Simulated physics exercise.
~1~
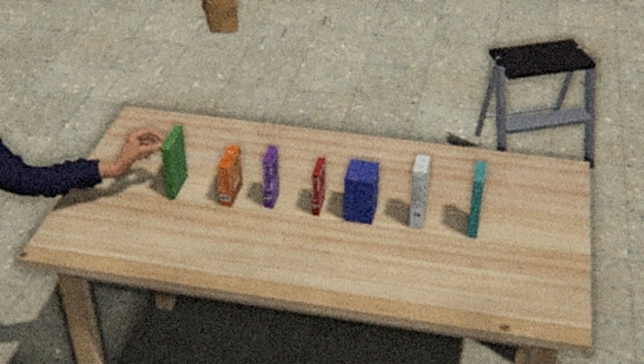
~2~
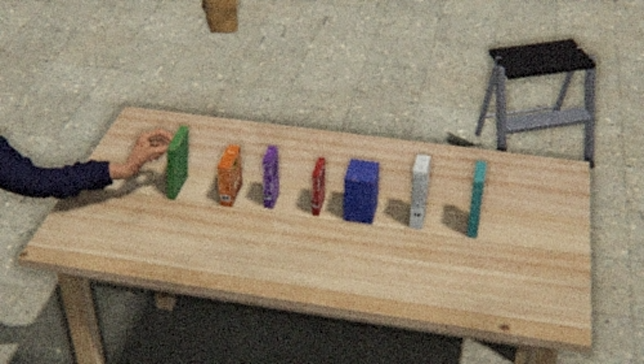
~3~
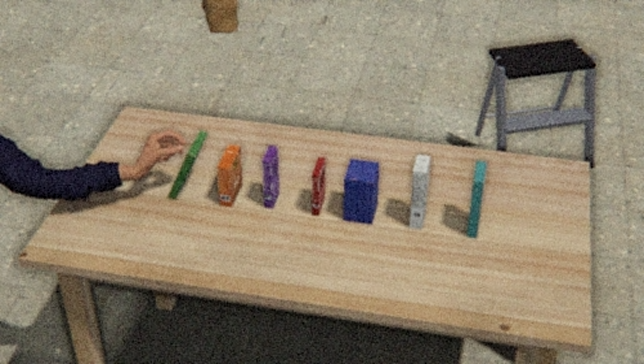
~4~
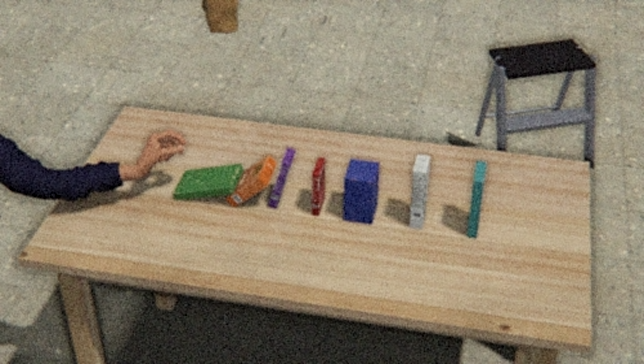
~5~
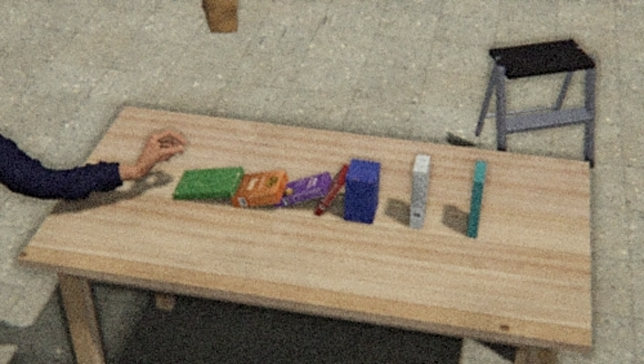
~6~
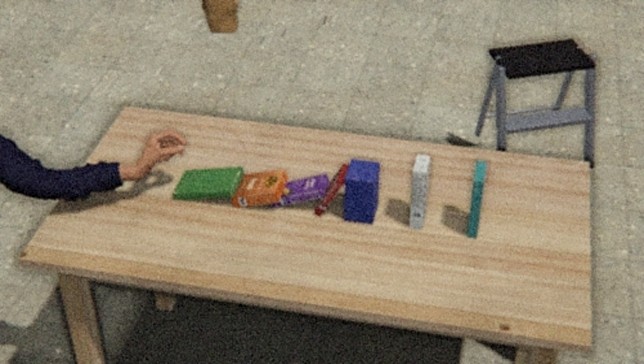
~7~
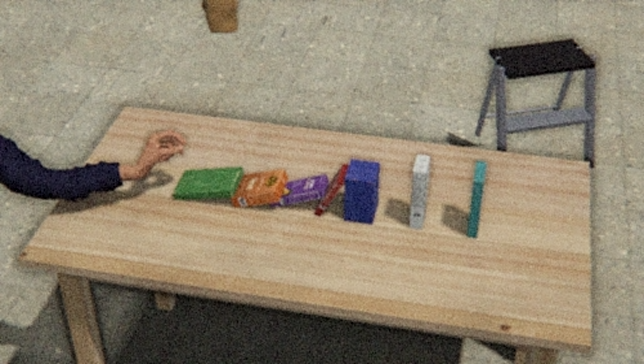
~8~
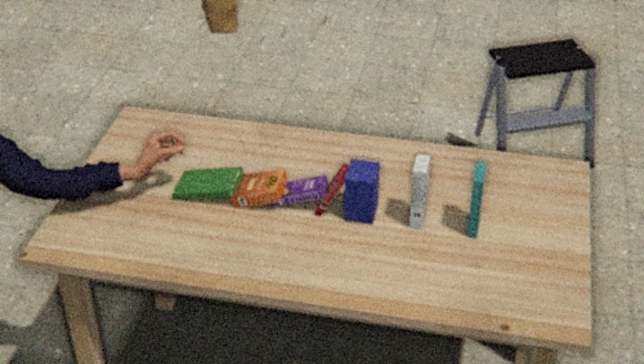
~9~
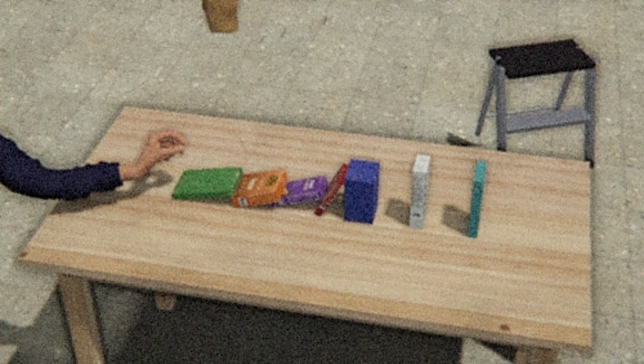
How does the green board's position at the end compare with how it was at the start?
At the start the green board stood upright near the hand, but by the end it was lying on its side on the table.
A hand tipped the green board to the right, and it fell into the orange packet, which toppled and knocked over the purple one. The red packet ended leaning against the blue block, which stayed upright with the white and turquoise pieces.
